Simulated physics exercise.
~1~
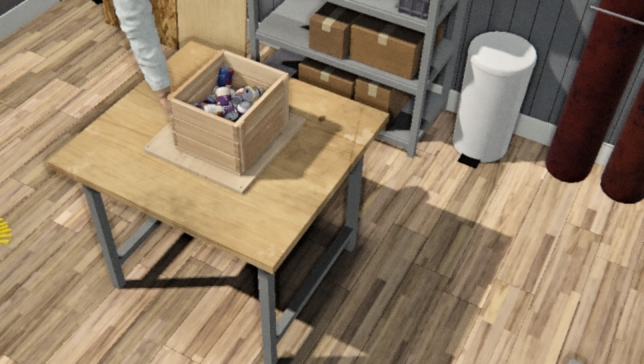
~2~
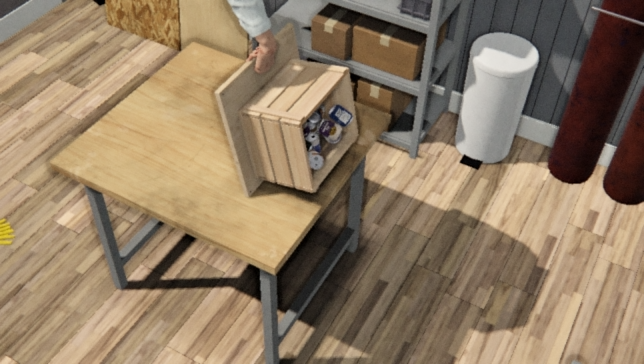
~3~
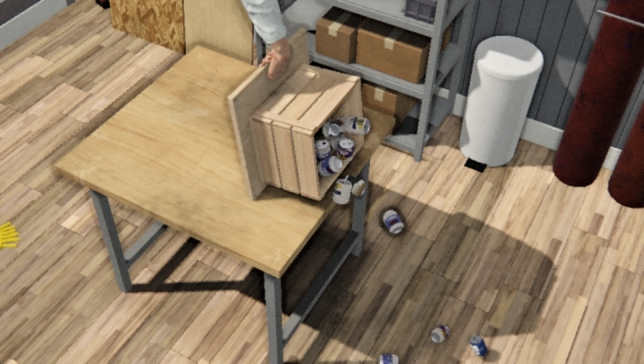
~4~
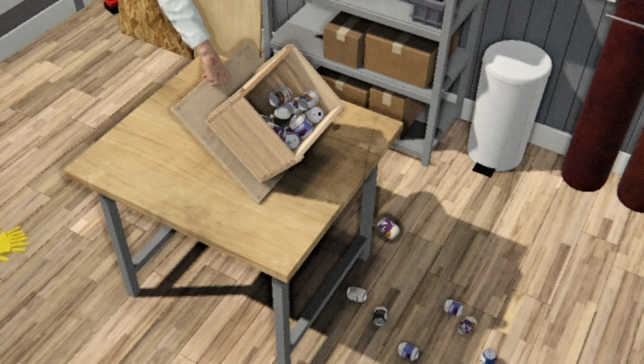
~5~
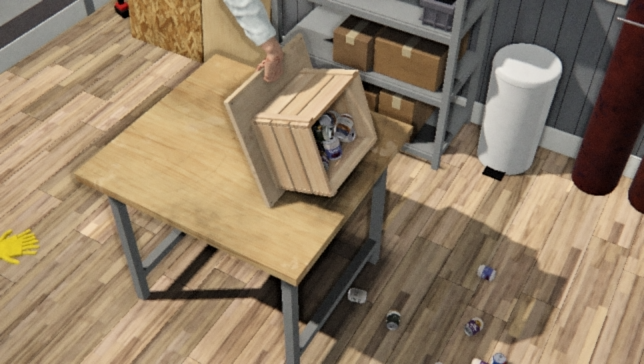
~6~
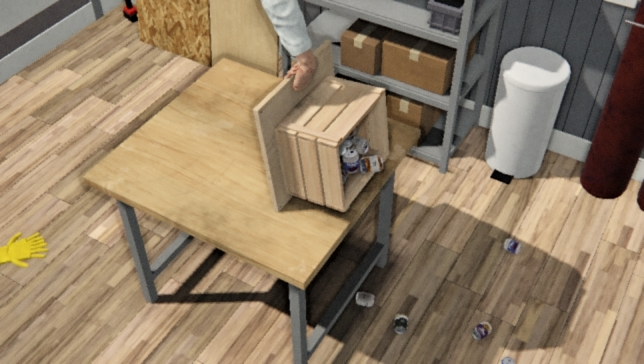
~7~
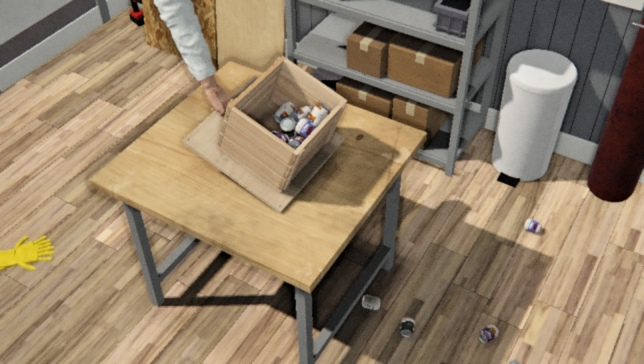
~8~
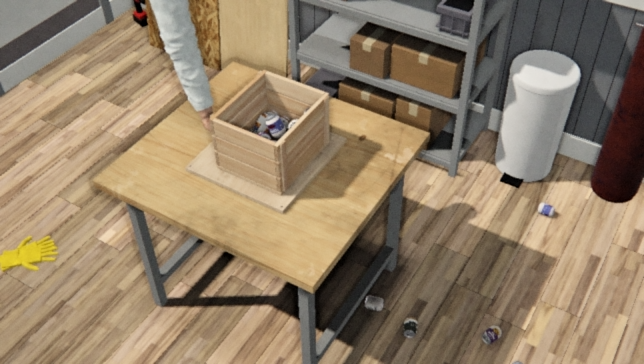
A sleeved arm reaches over a pale wooden table, seen from above in a workshop with a plank floor, grey shelves of cardboard boxes, a white bin, dark red cylinders and a yellow glove. On the table, a slatted wooden box of small cans sits fixed to a board. The hand raises the board's left end until the box lies nearly on its side, and several cans tumble to the floor at right. It lowers the box partway, tips it steeply again with most cans staying inside, then sets it flat, leaving the spilled cans scattered below.
